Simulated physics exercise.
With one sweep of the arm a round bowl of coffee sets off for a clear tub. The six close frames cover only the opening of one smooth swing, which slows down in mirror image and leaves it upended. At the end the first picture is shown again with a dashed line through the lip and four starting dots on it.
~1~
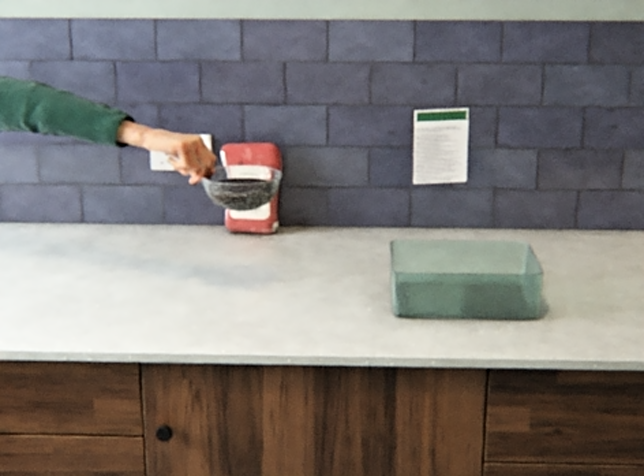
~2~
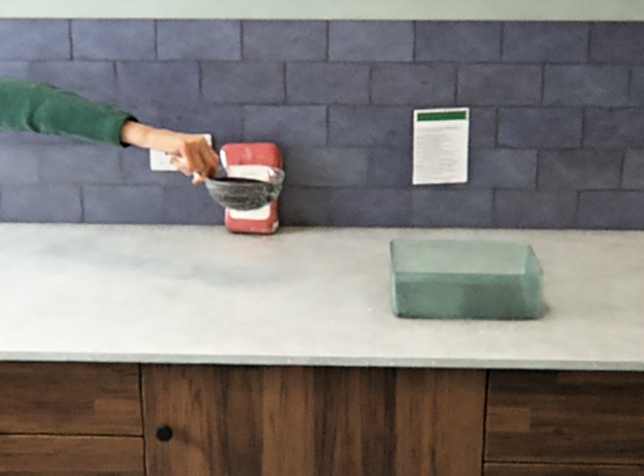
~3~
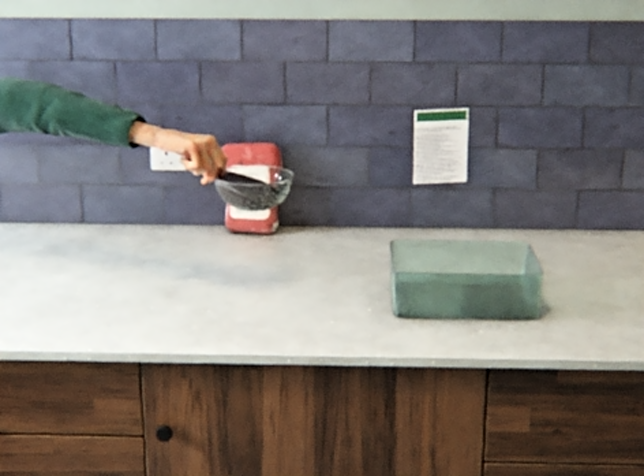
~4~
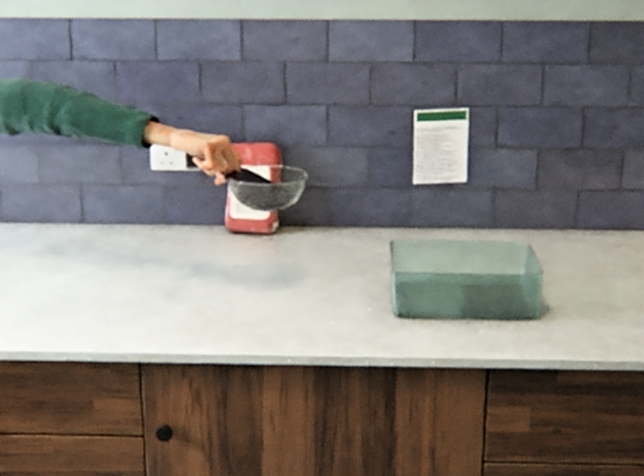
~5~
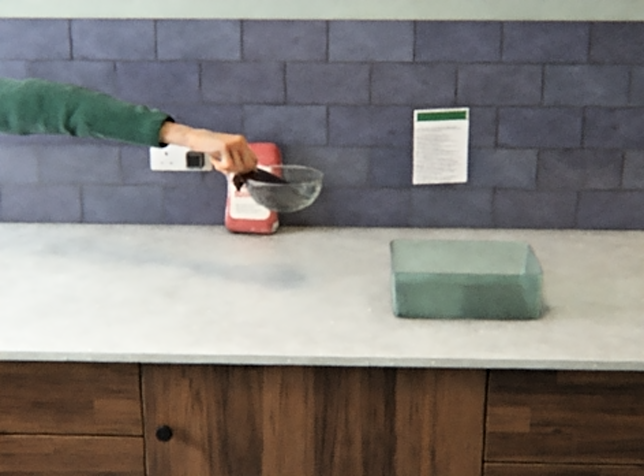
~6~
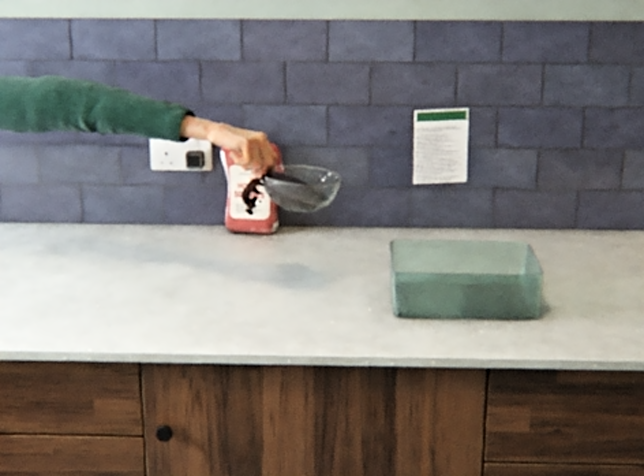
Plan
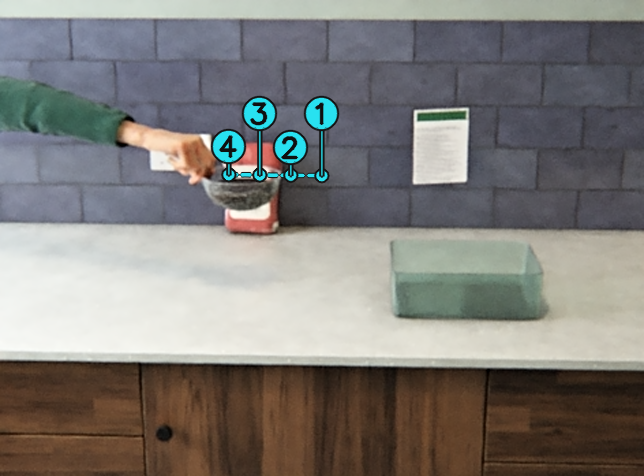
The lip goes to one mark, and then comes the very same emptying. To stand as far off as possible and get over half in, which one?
I would pick place 3.
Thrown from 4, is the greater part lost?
Yes, it does.
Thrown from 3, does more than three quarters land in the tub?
No, it does not.
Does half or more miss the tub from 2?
No.
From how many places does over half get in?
Three.
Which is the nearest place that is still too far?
Place 4.
In cyan, 1 at (321, 175); 2 at (290, 175); 3 at (259, 175); 4 at (228, 174).
Choosing 1, about 85 % lands in the tub, 10 % falls short and 5 % goes beside or beyond.
Choosing 2, about 77 % lands in the tub, 15 % falls short and 8 % goes beside or beyond.
Choosing 3, about 62 % lands in the tub, 32 % falls short and 7 % goes beside or beyond.
Choosing 4, about 34 % lands in the tub, 63 % falls short and 4 % goes beside or beyond.
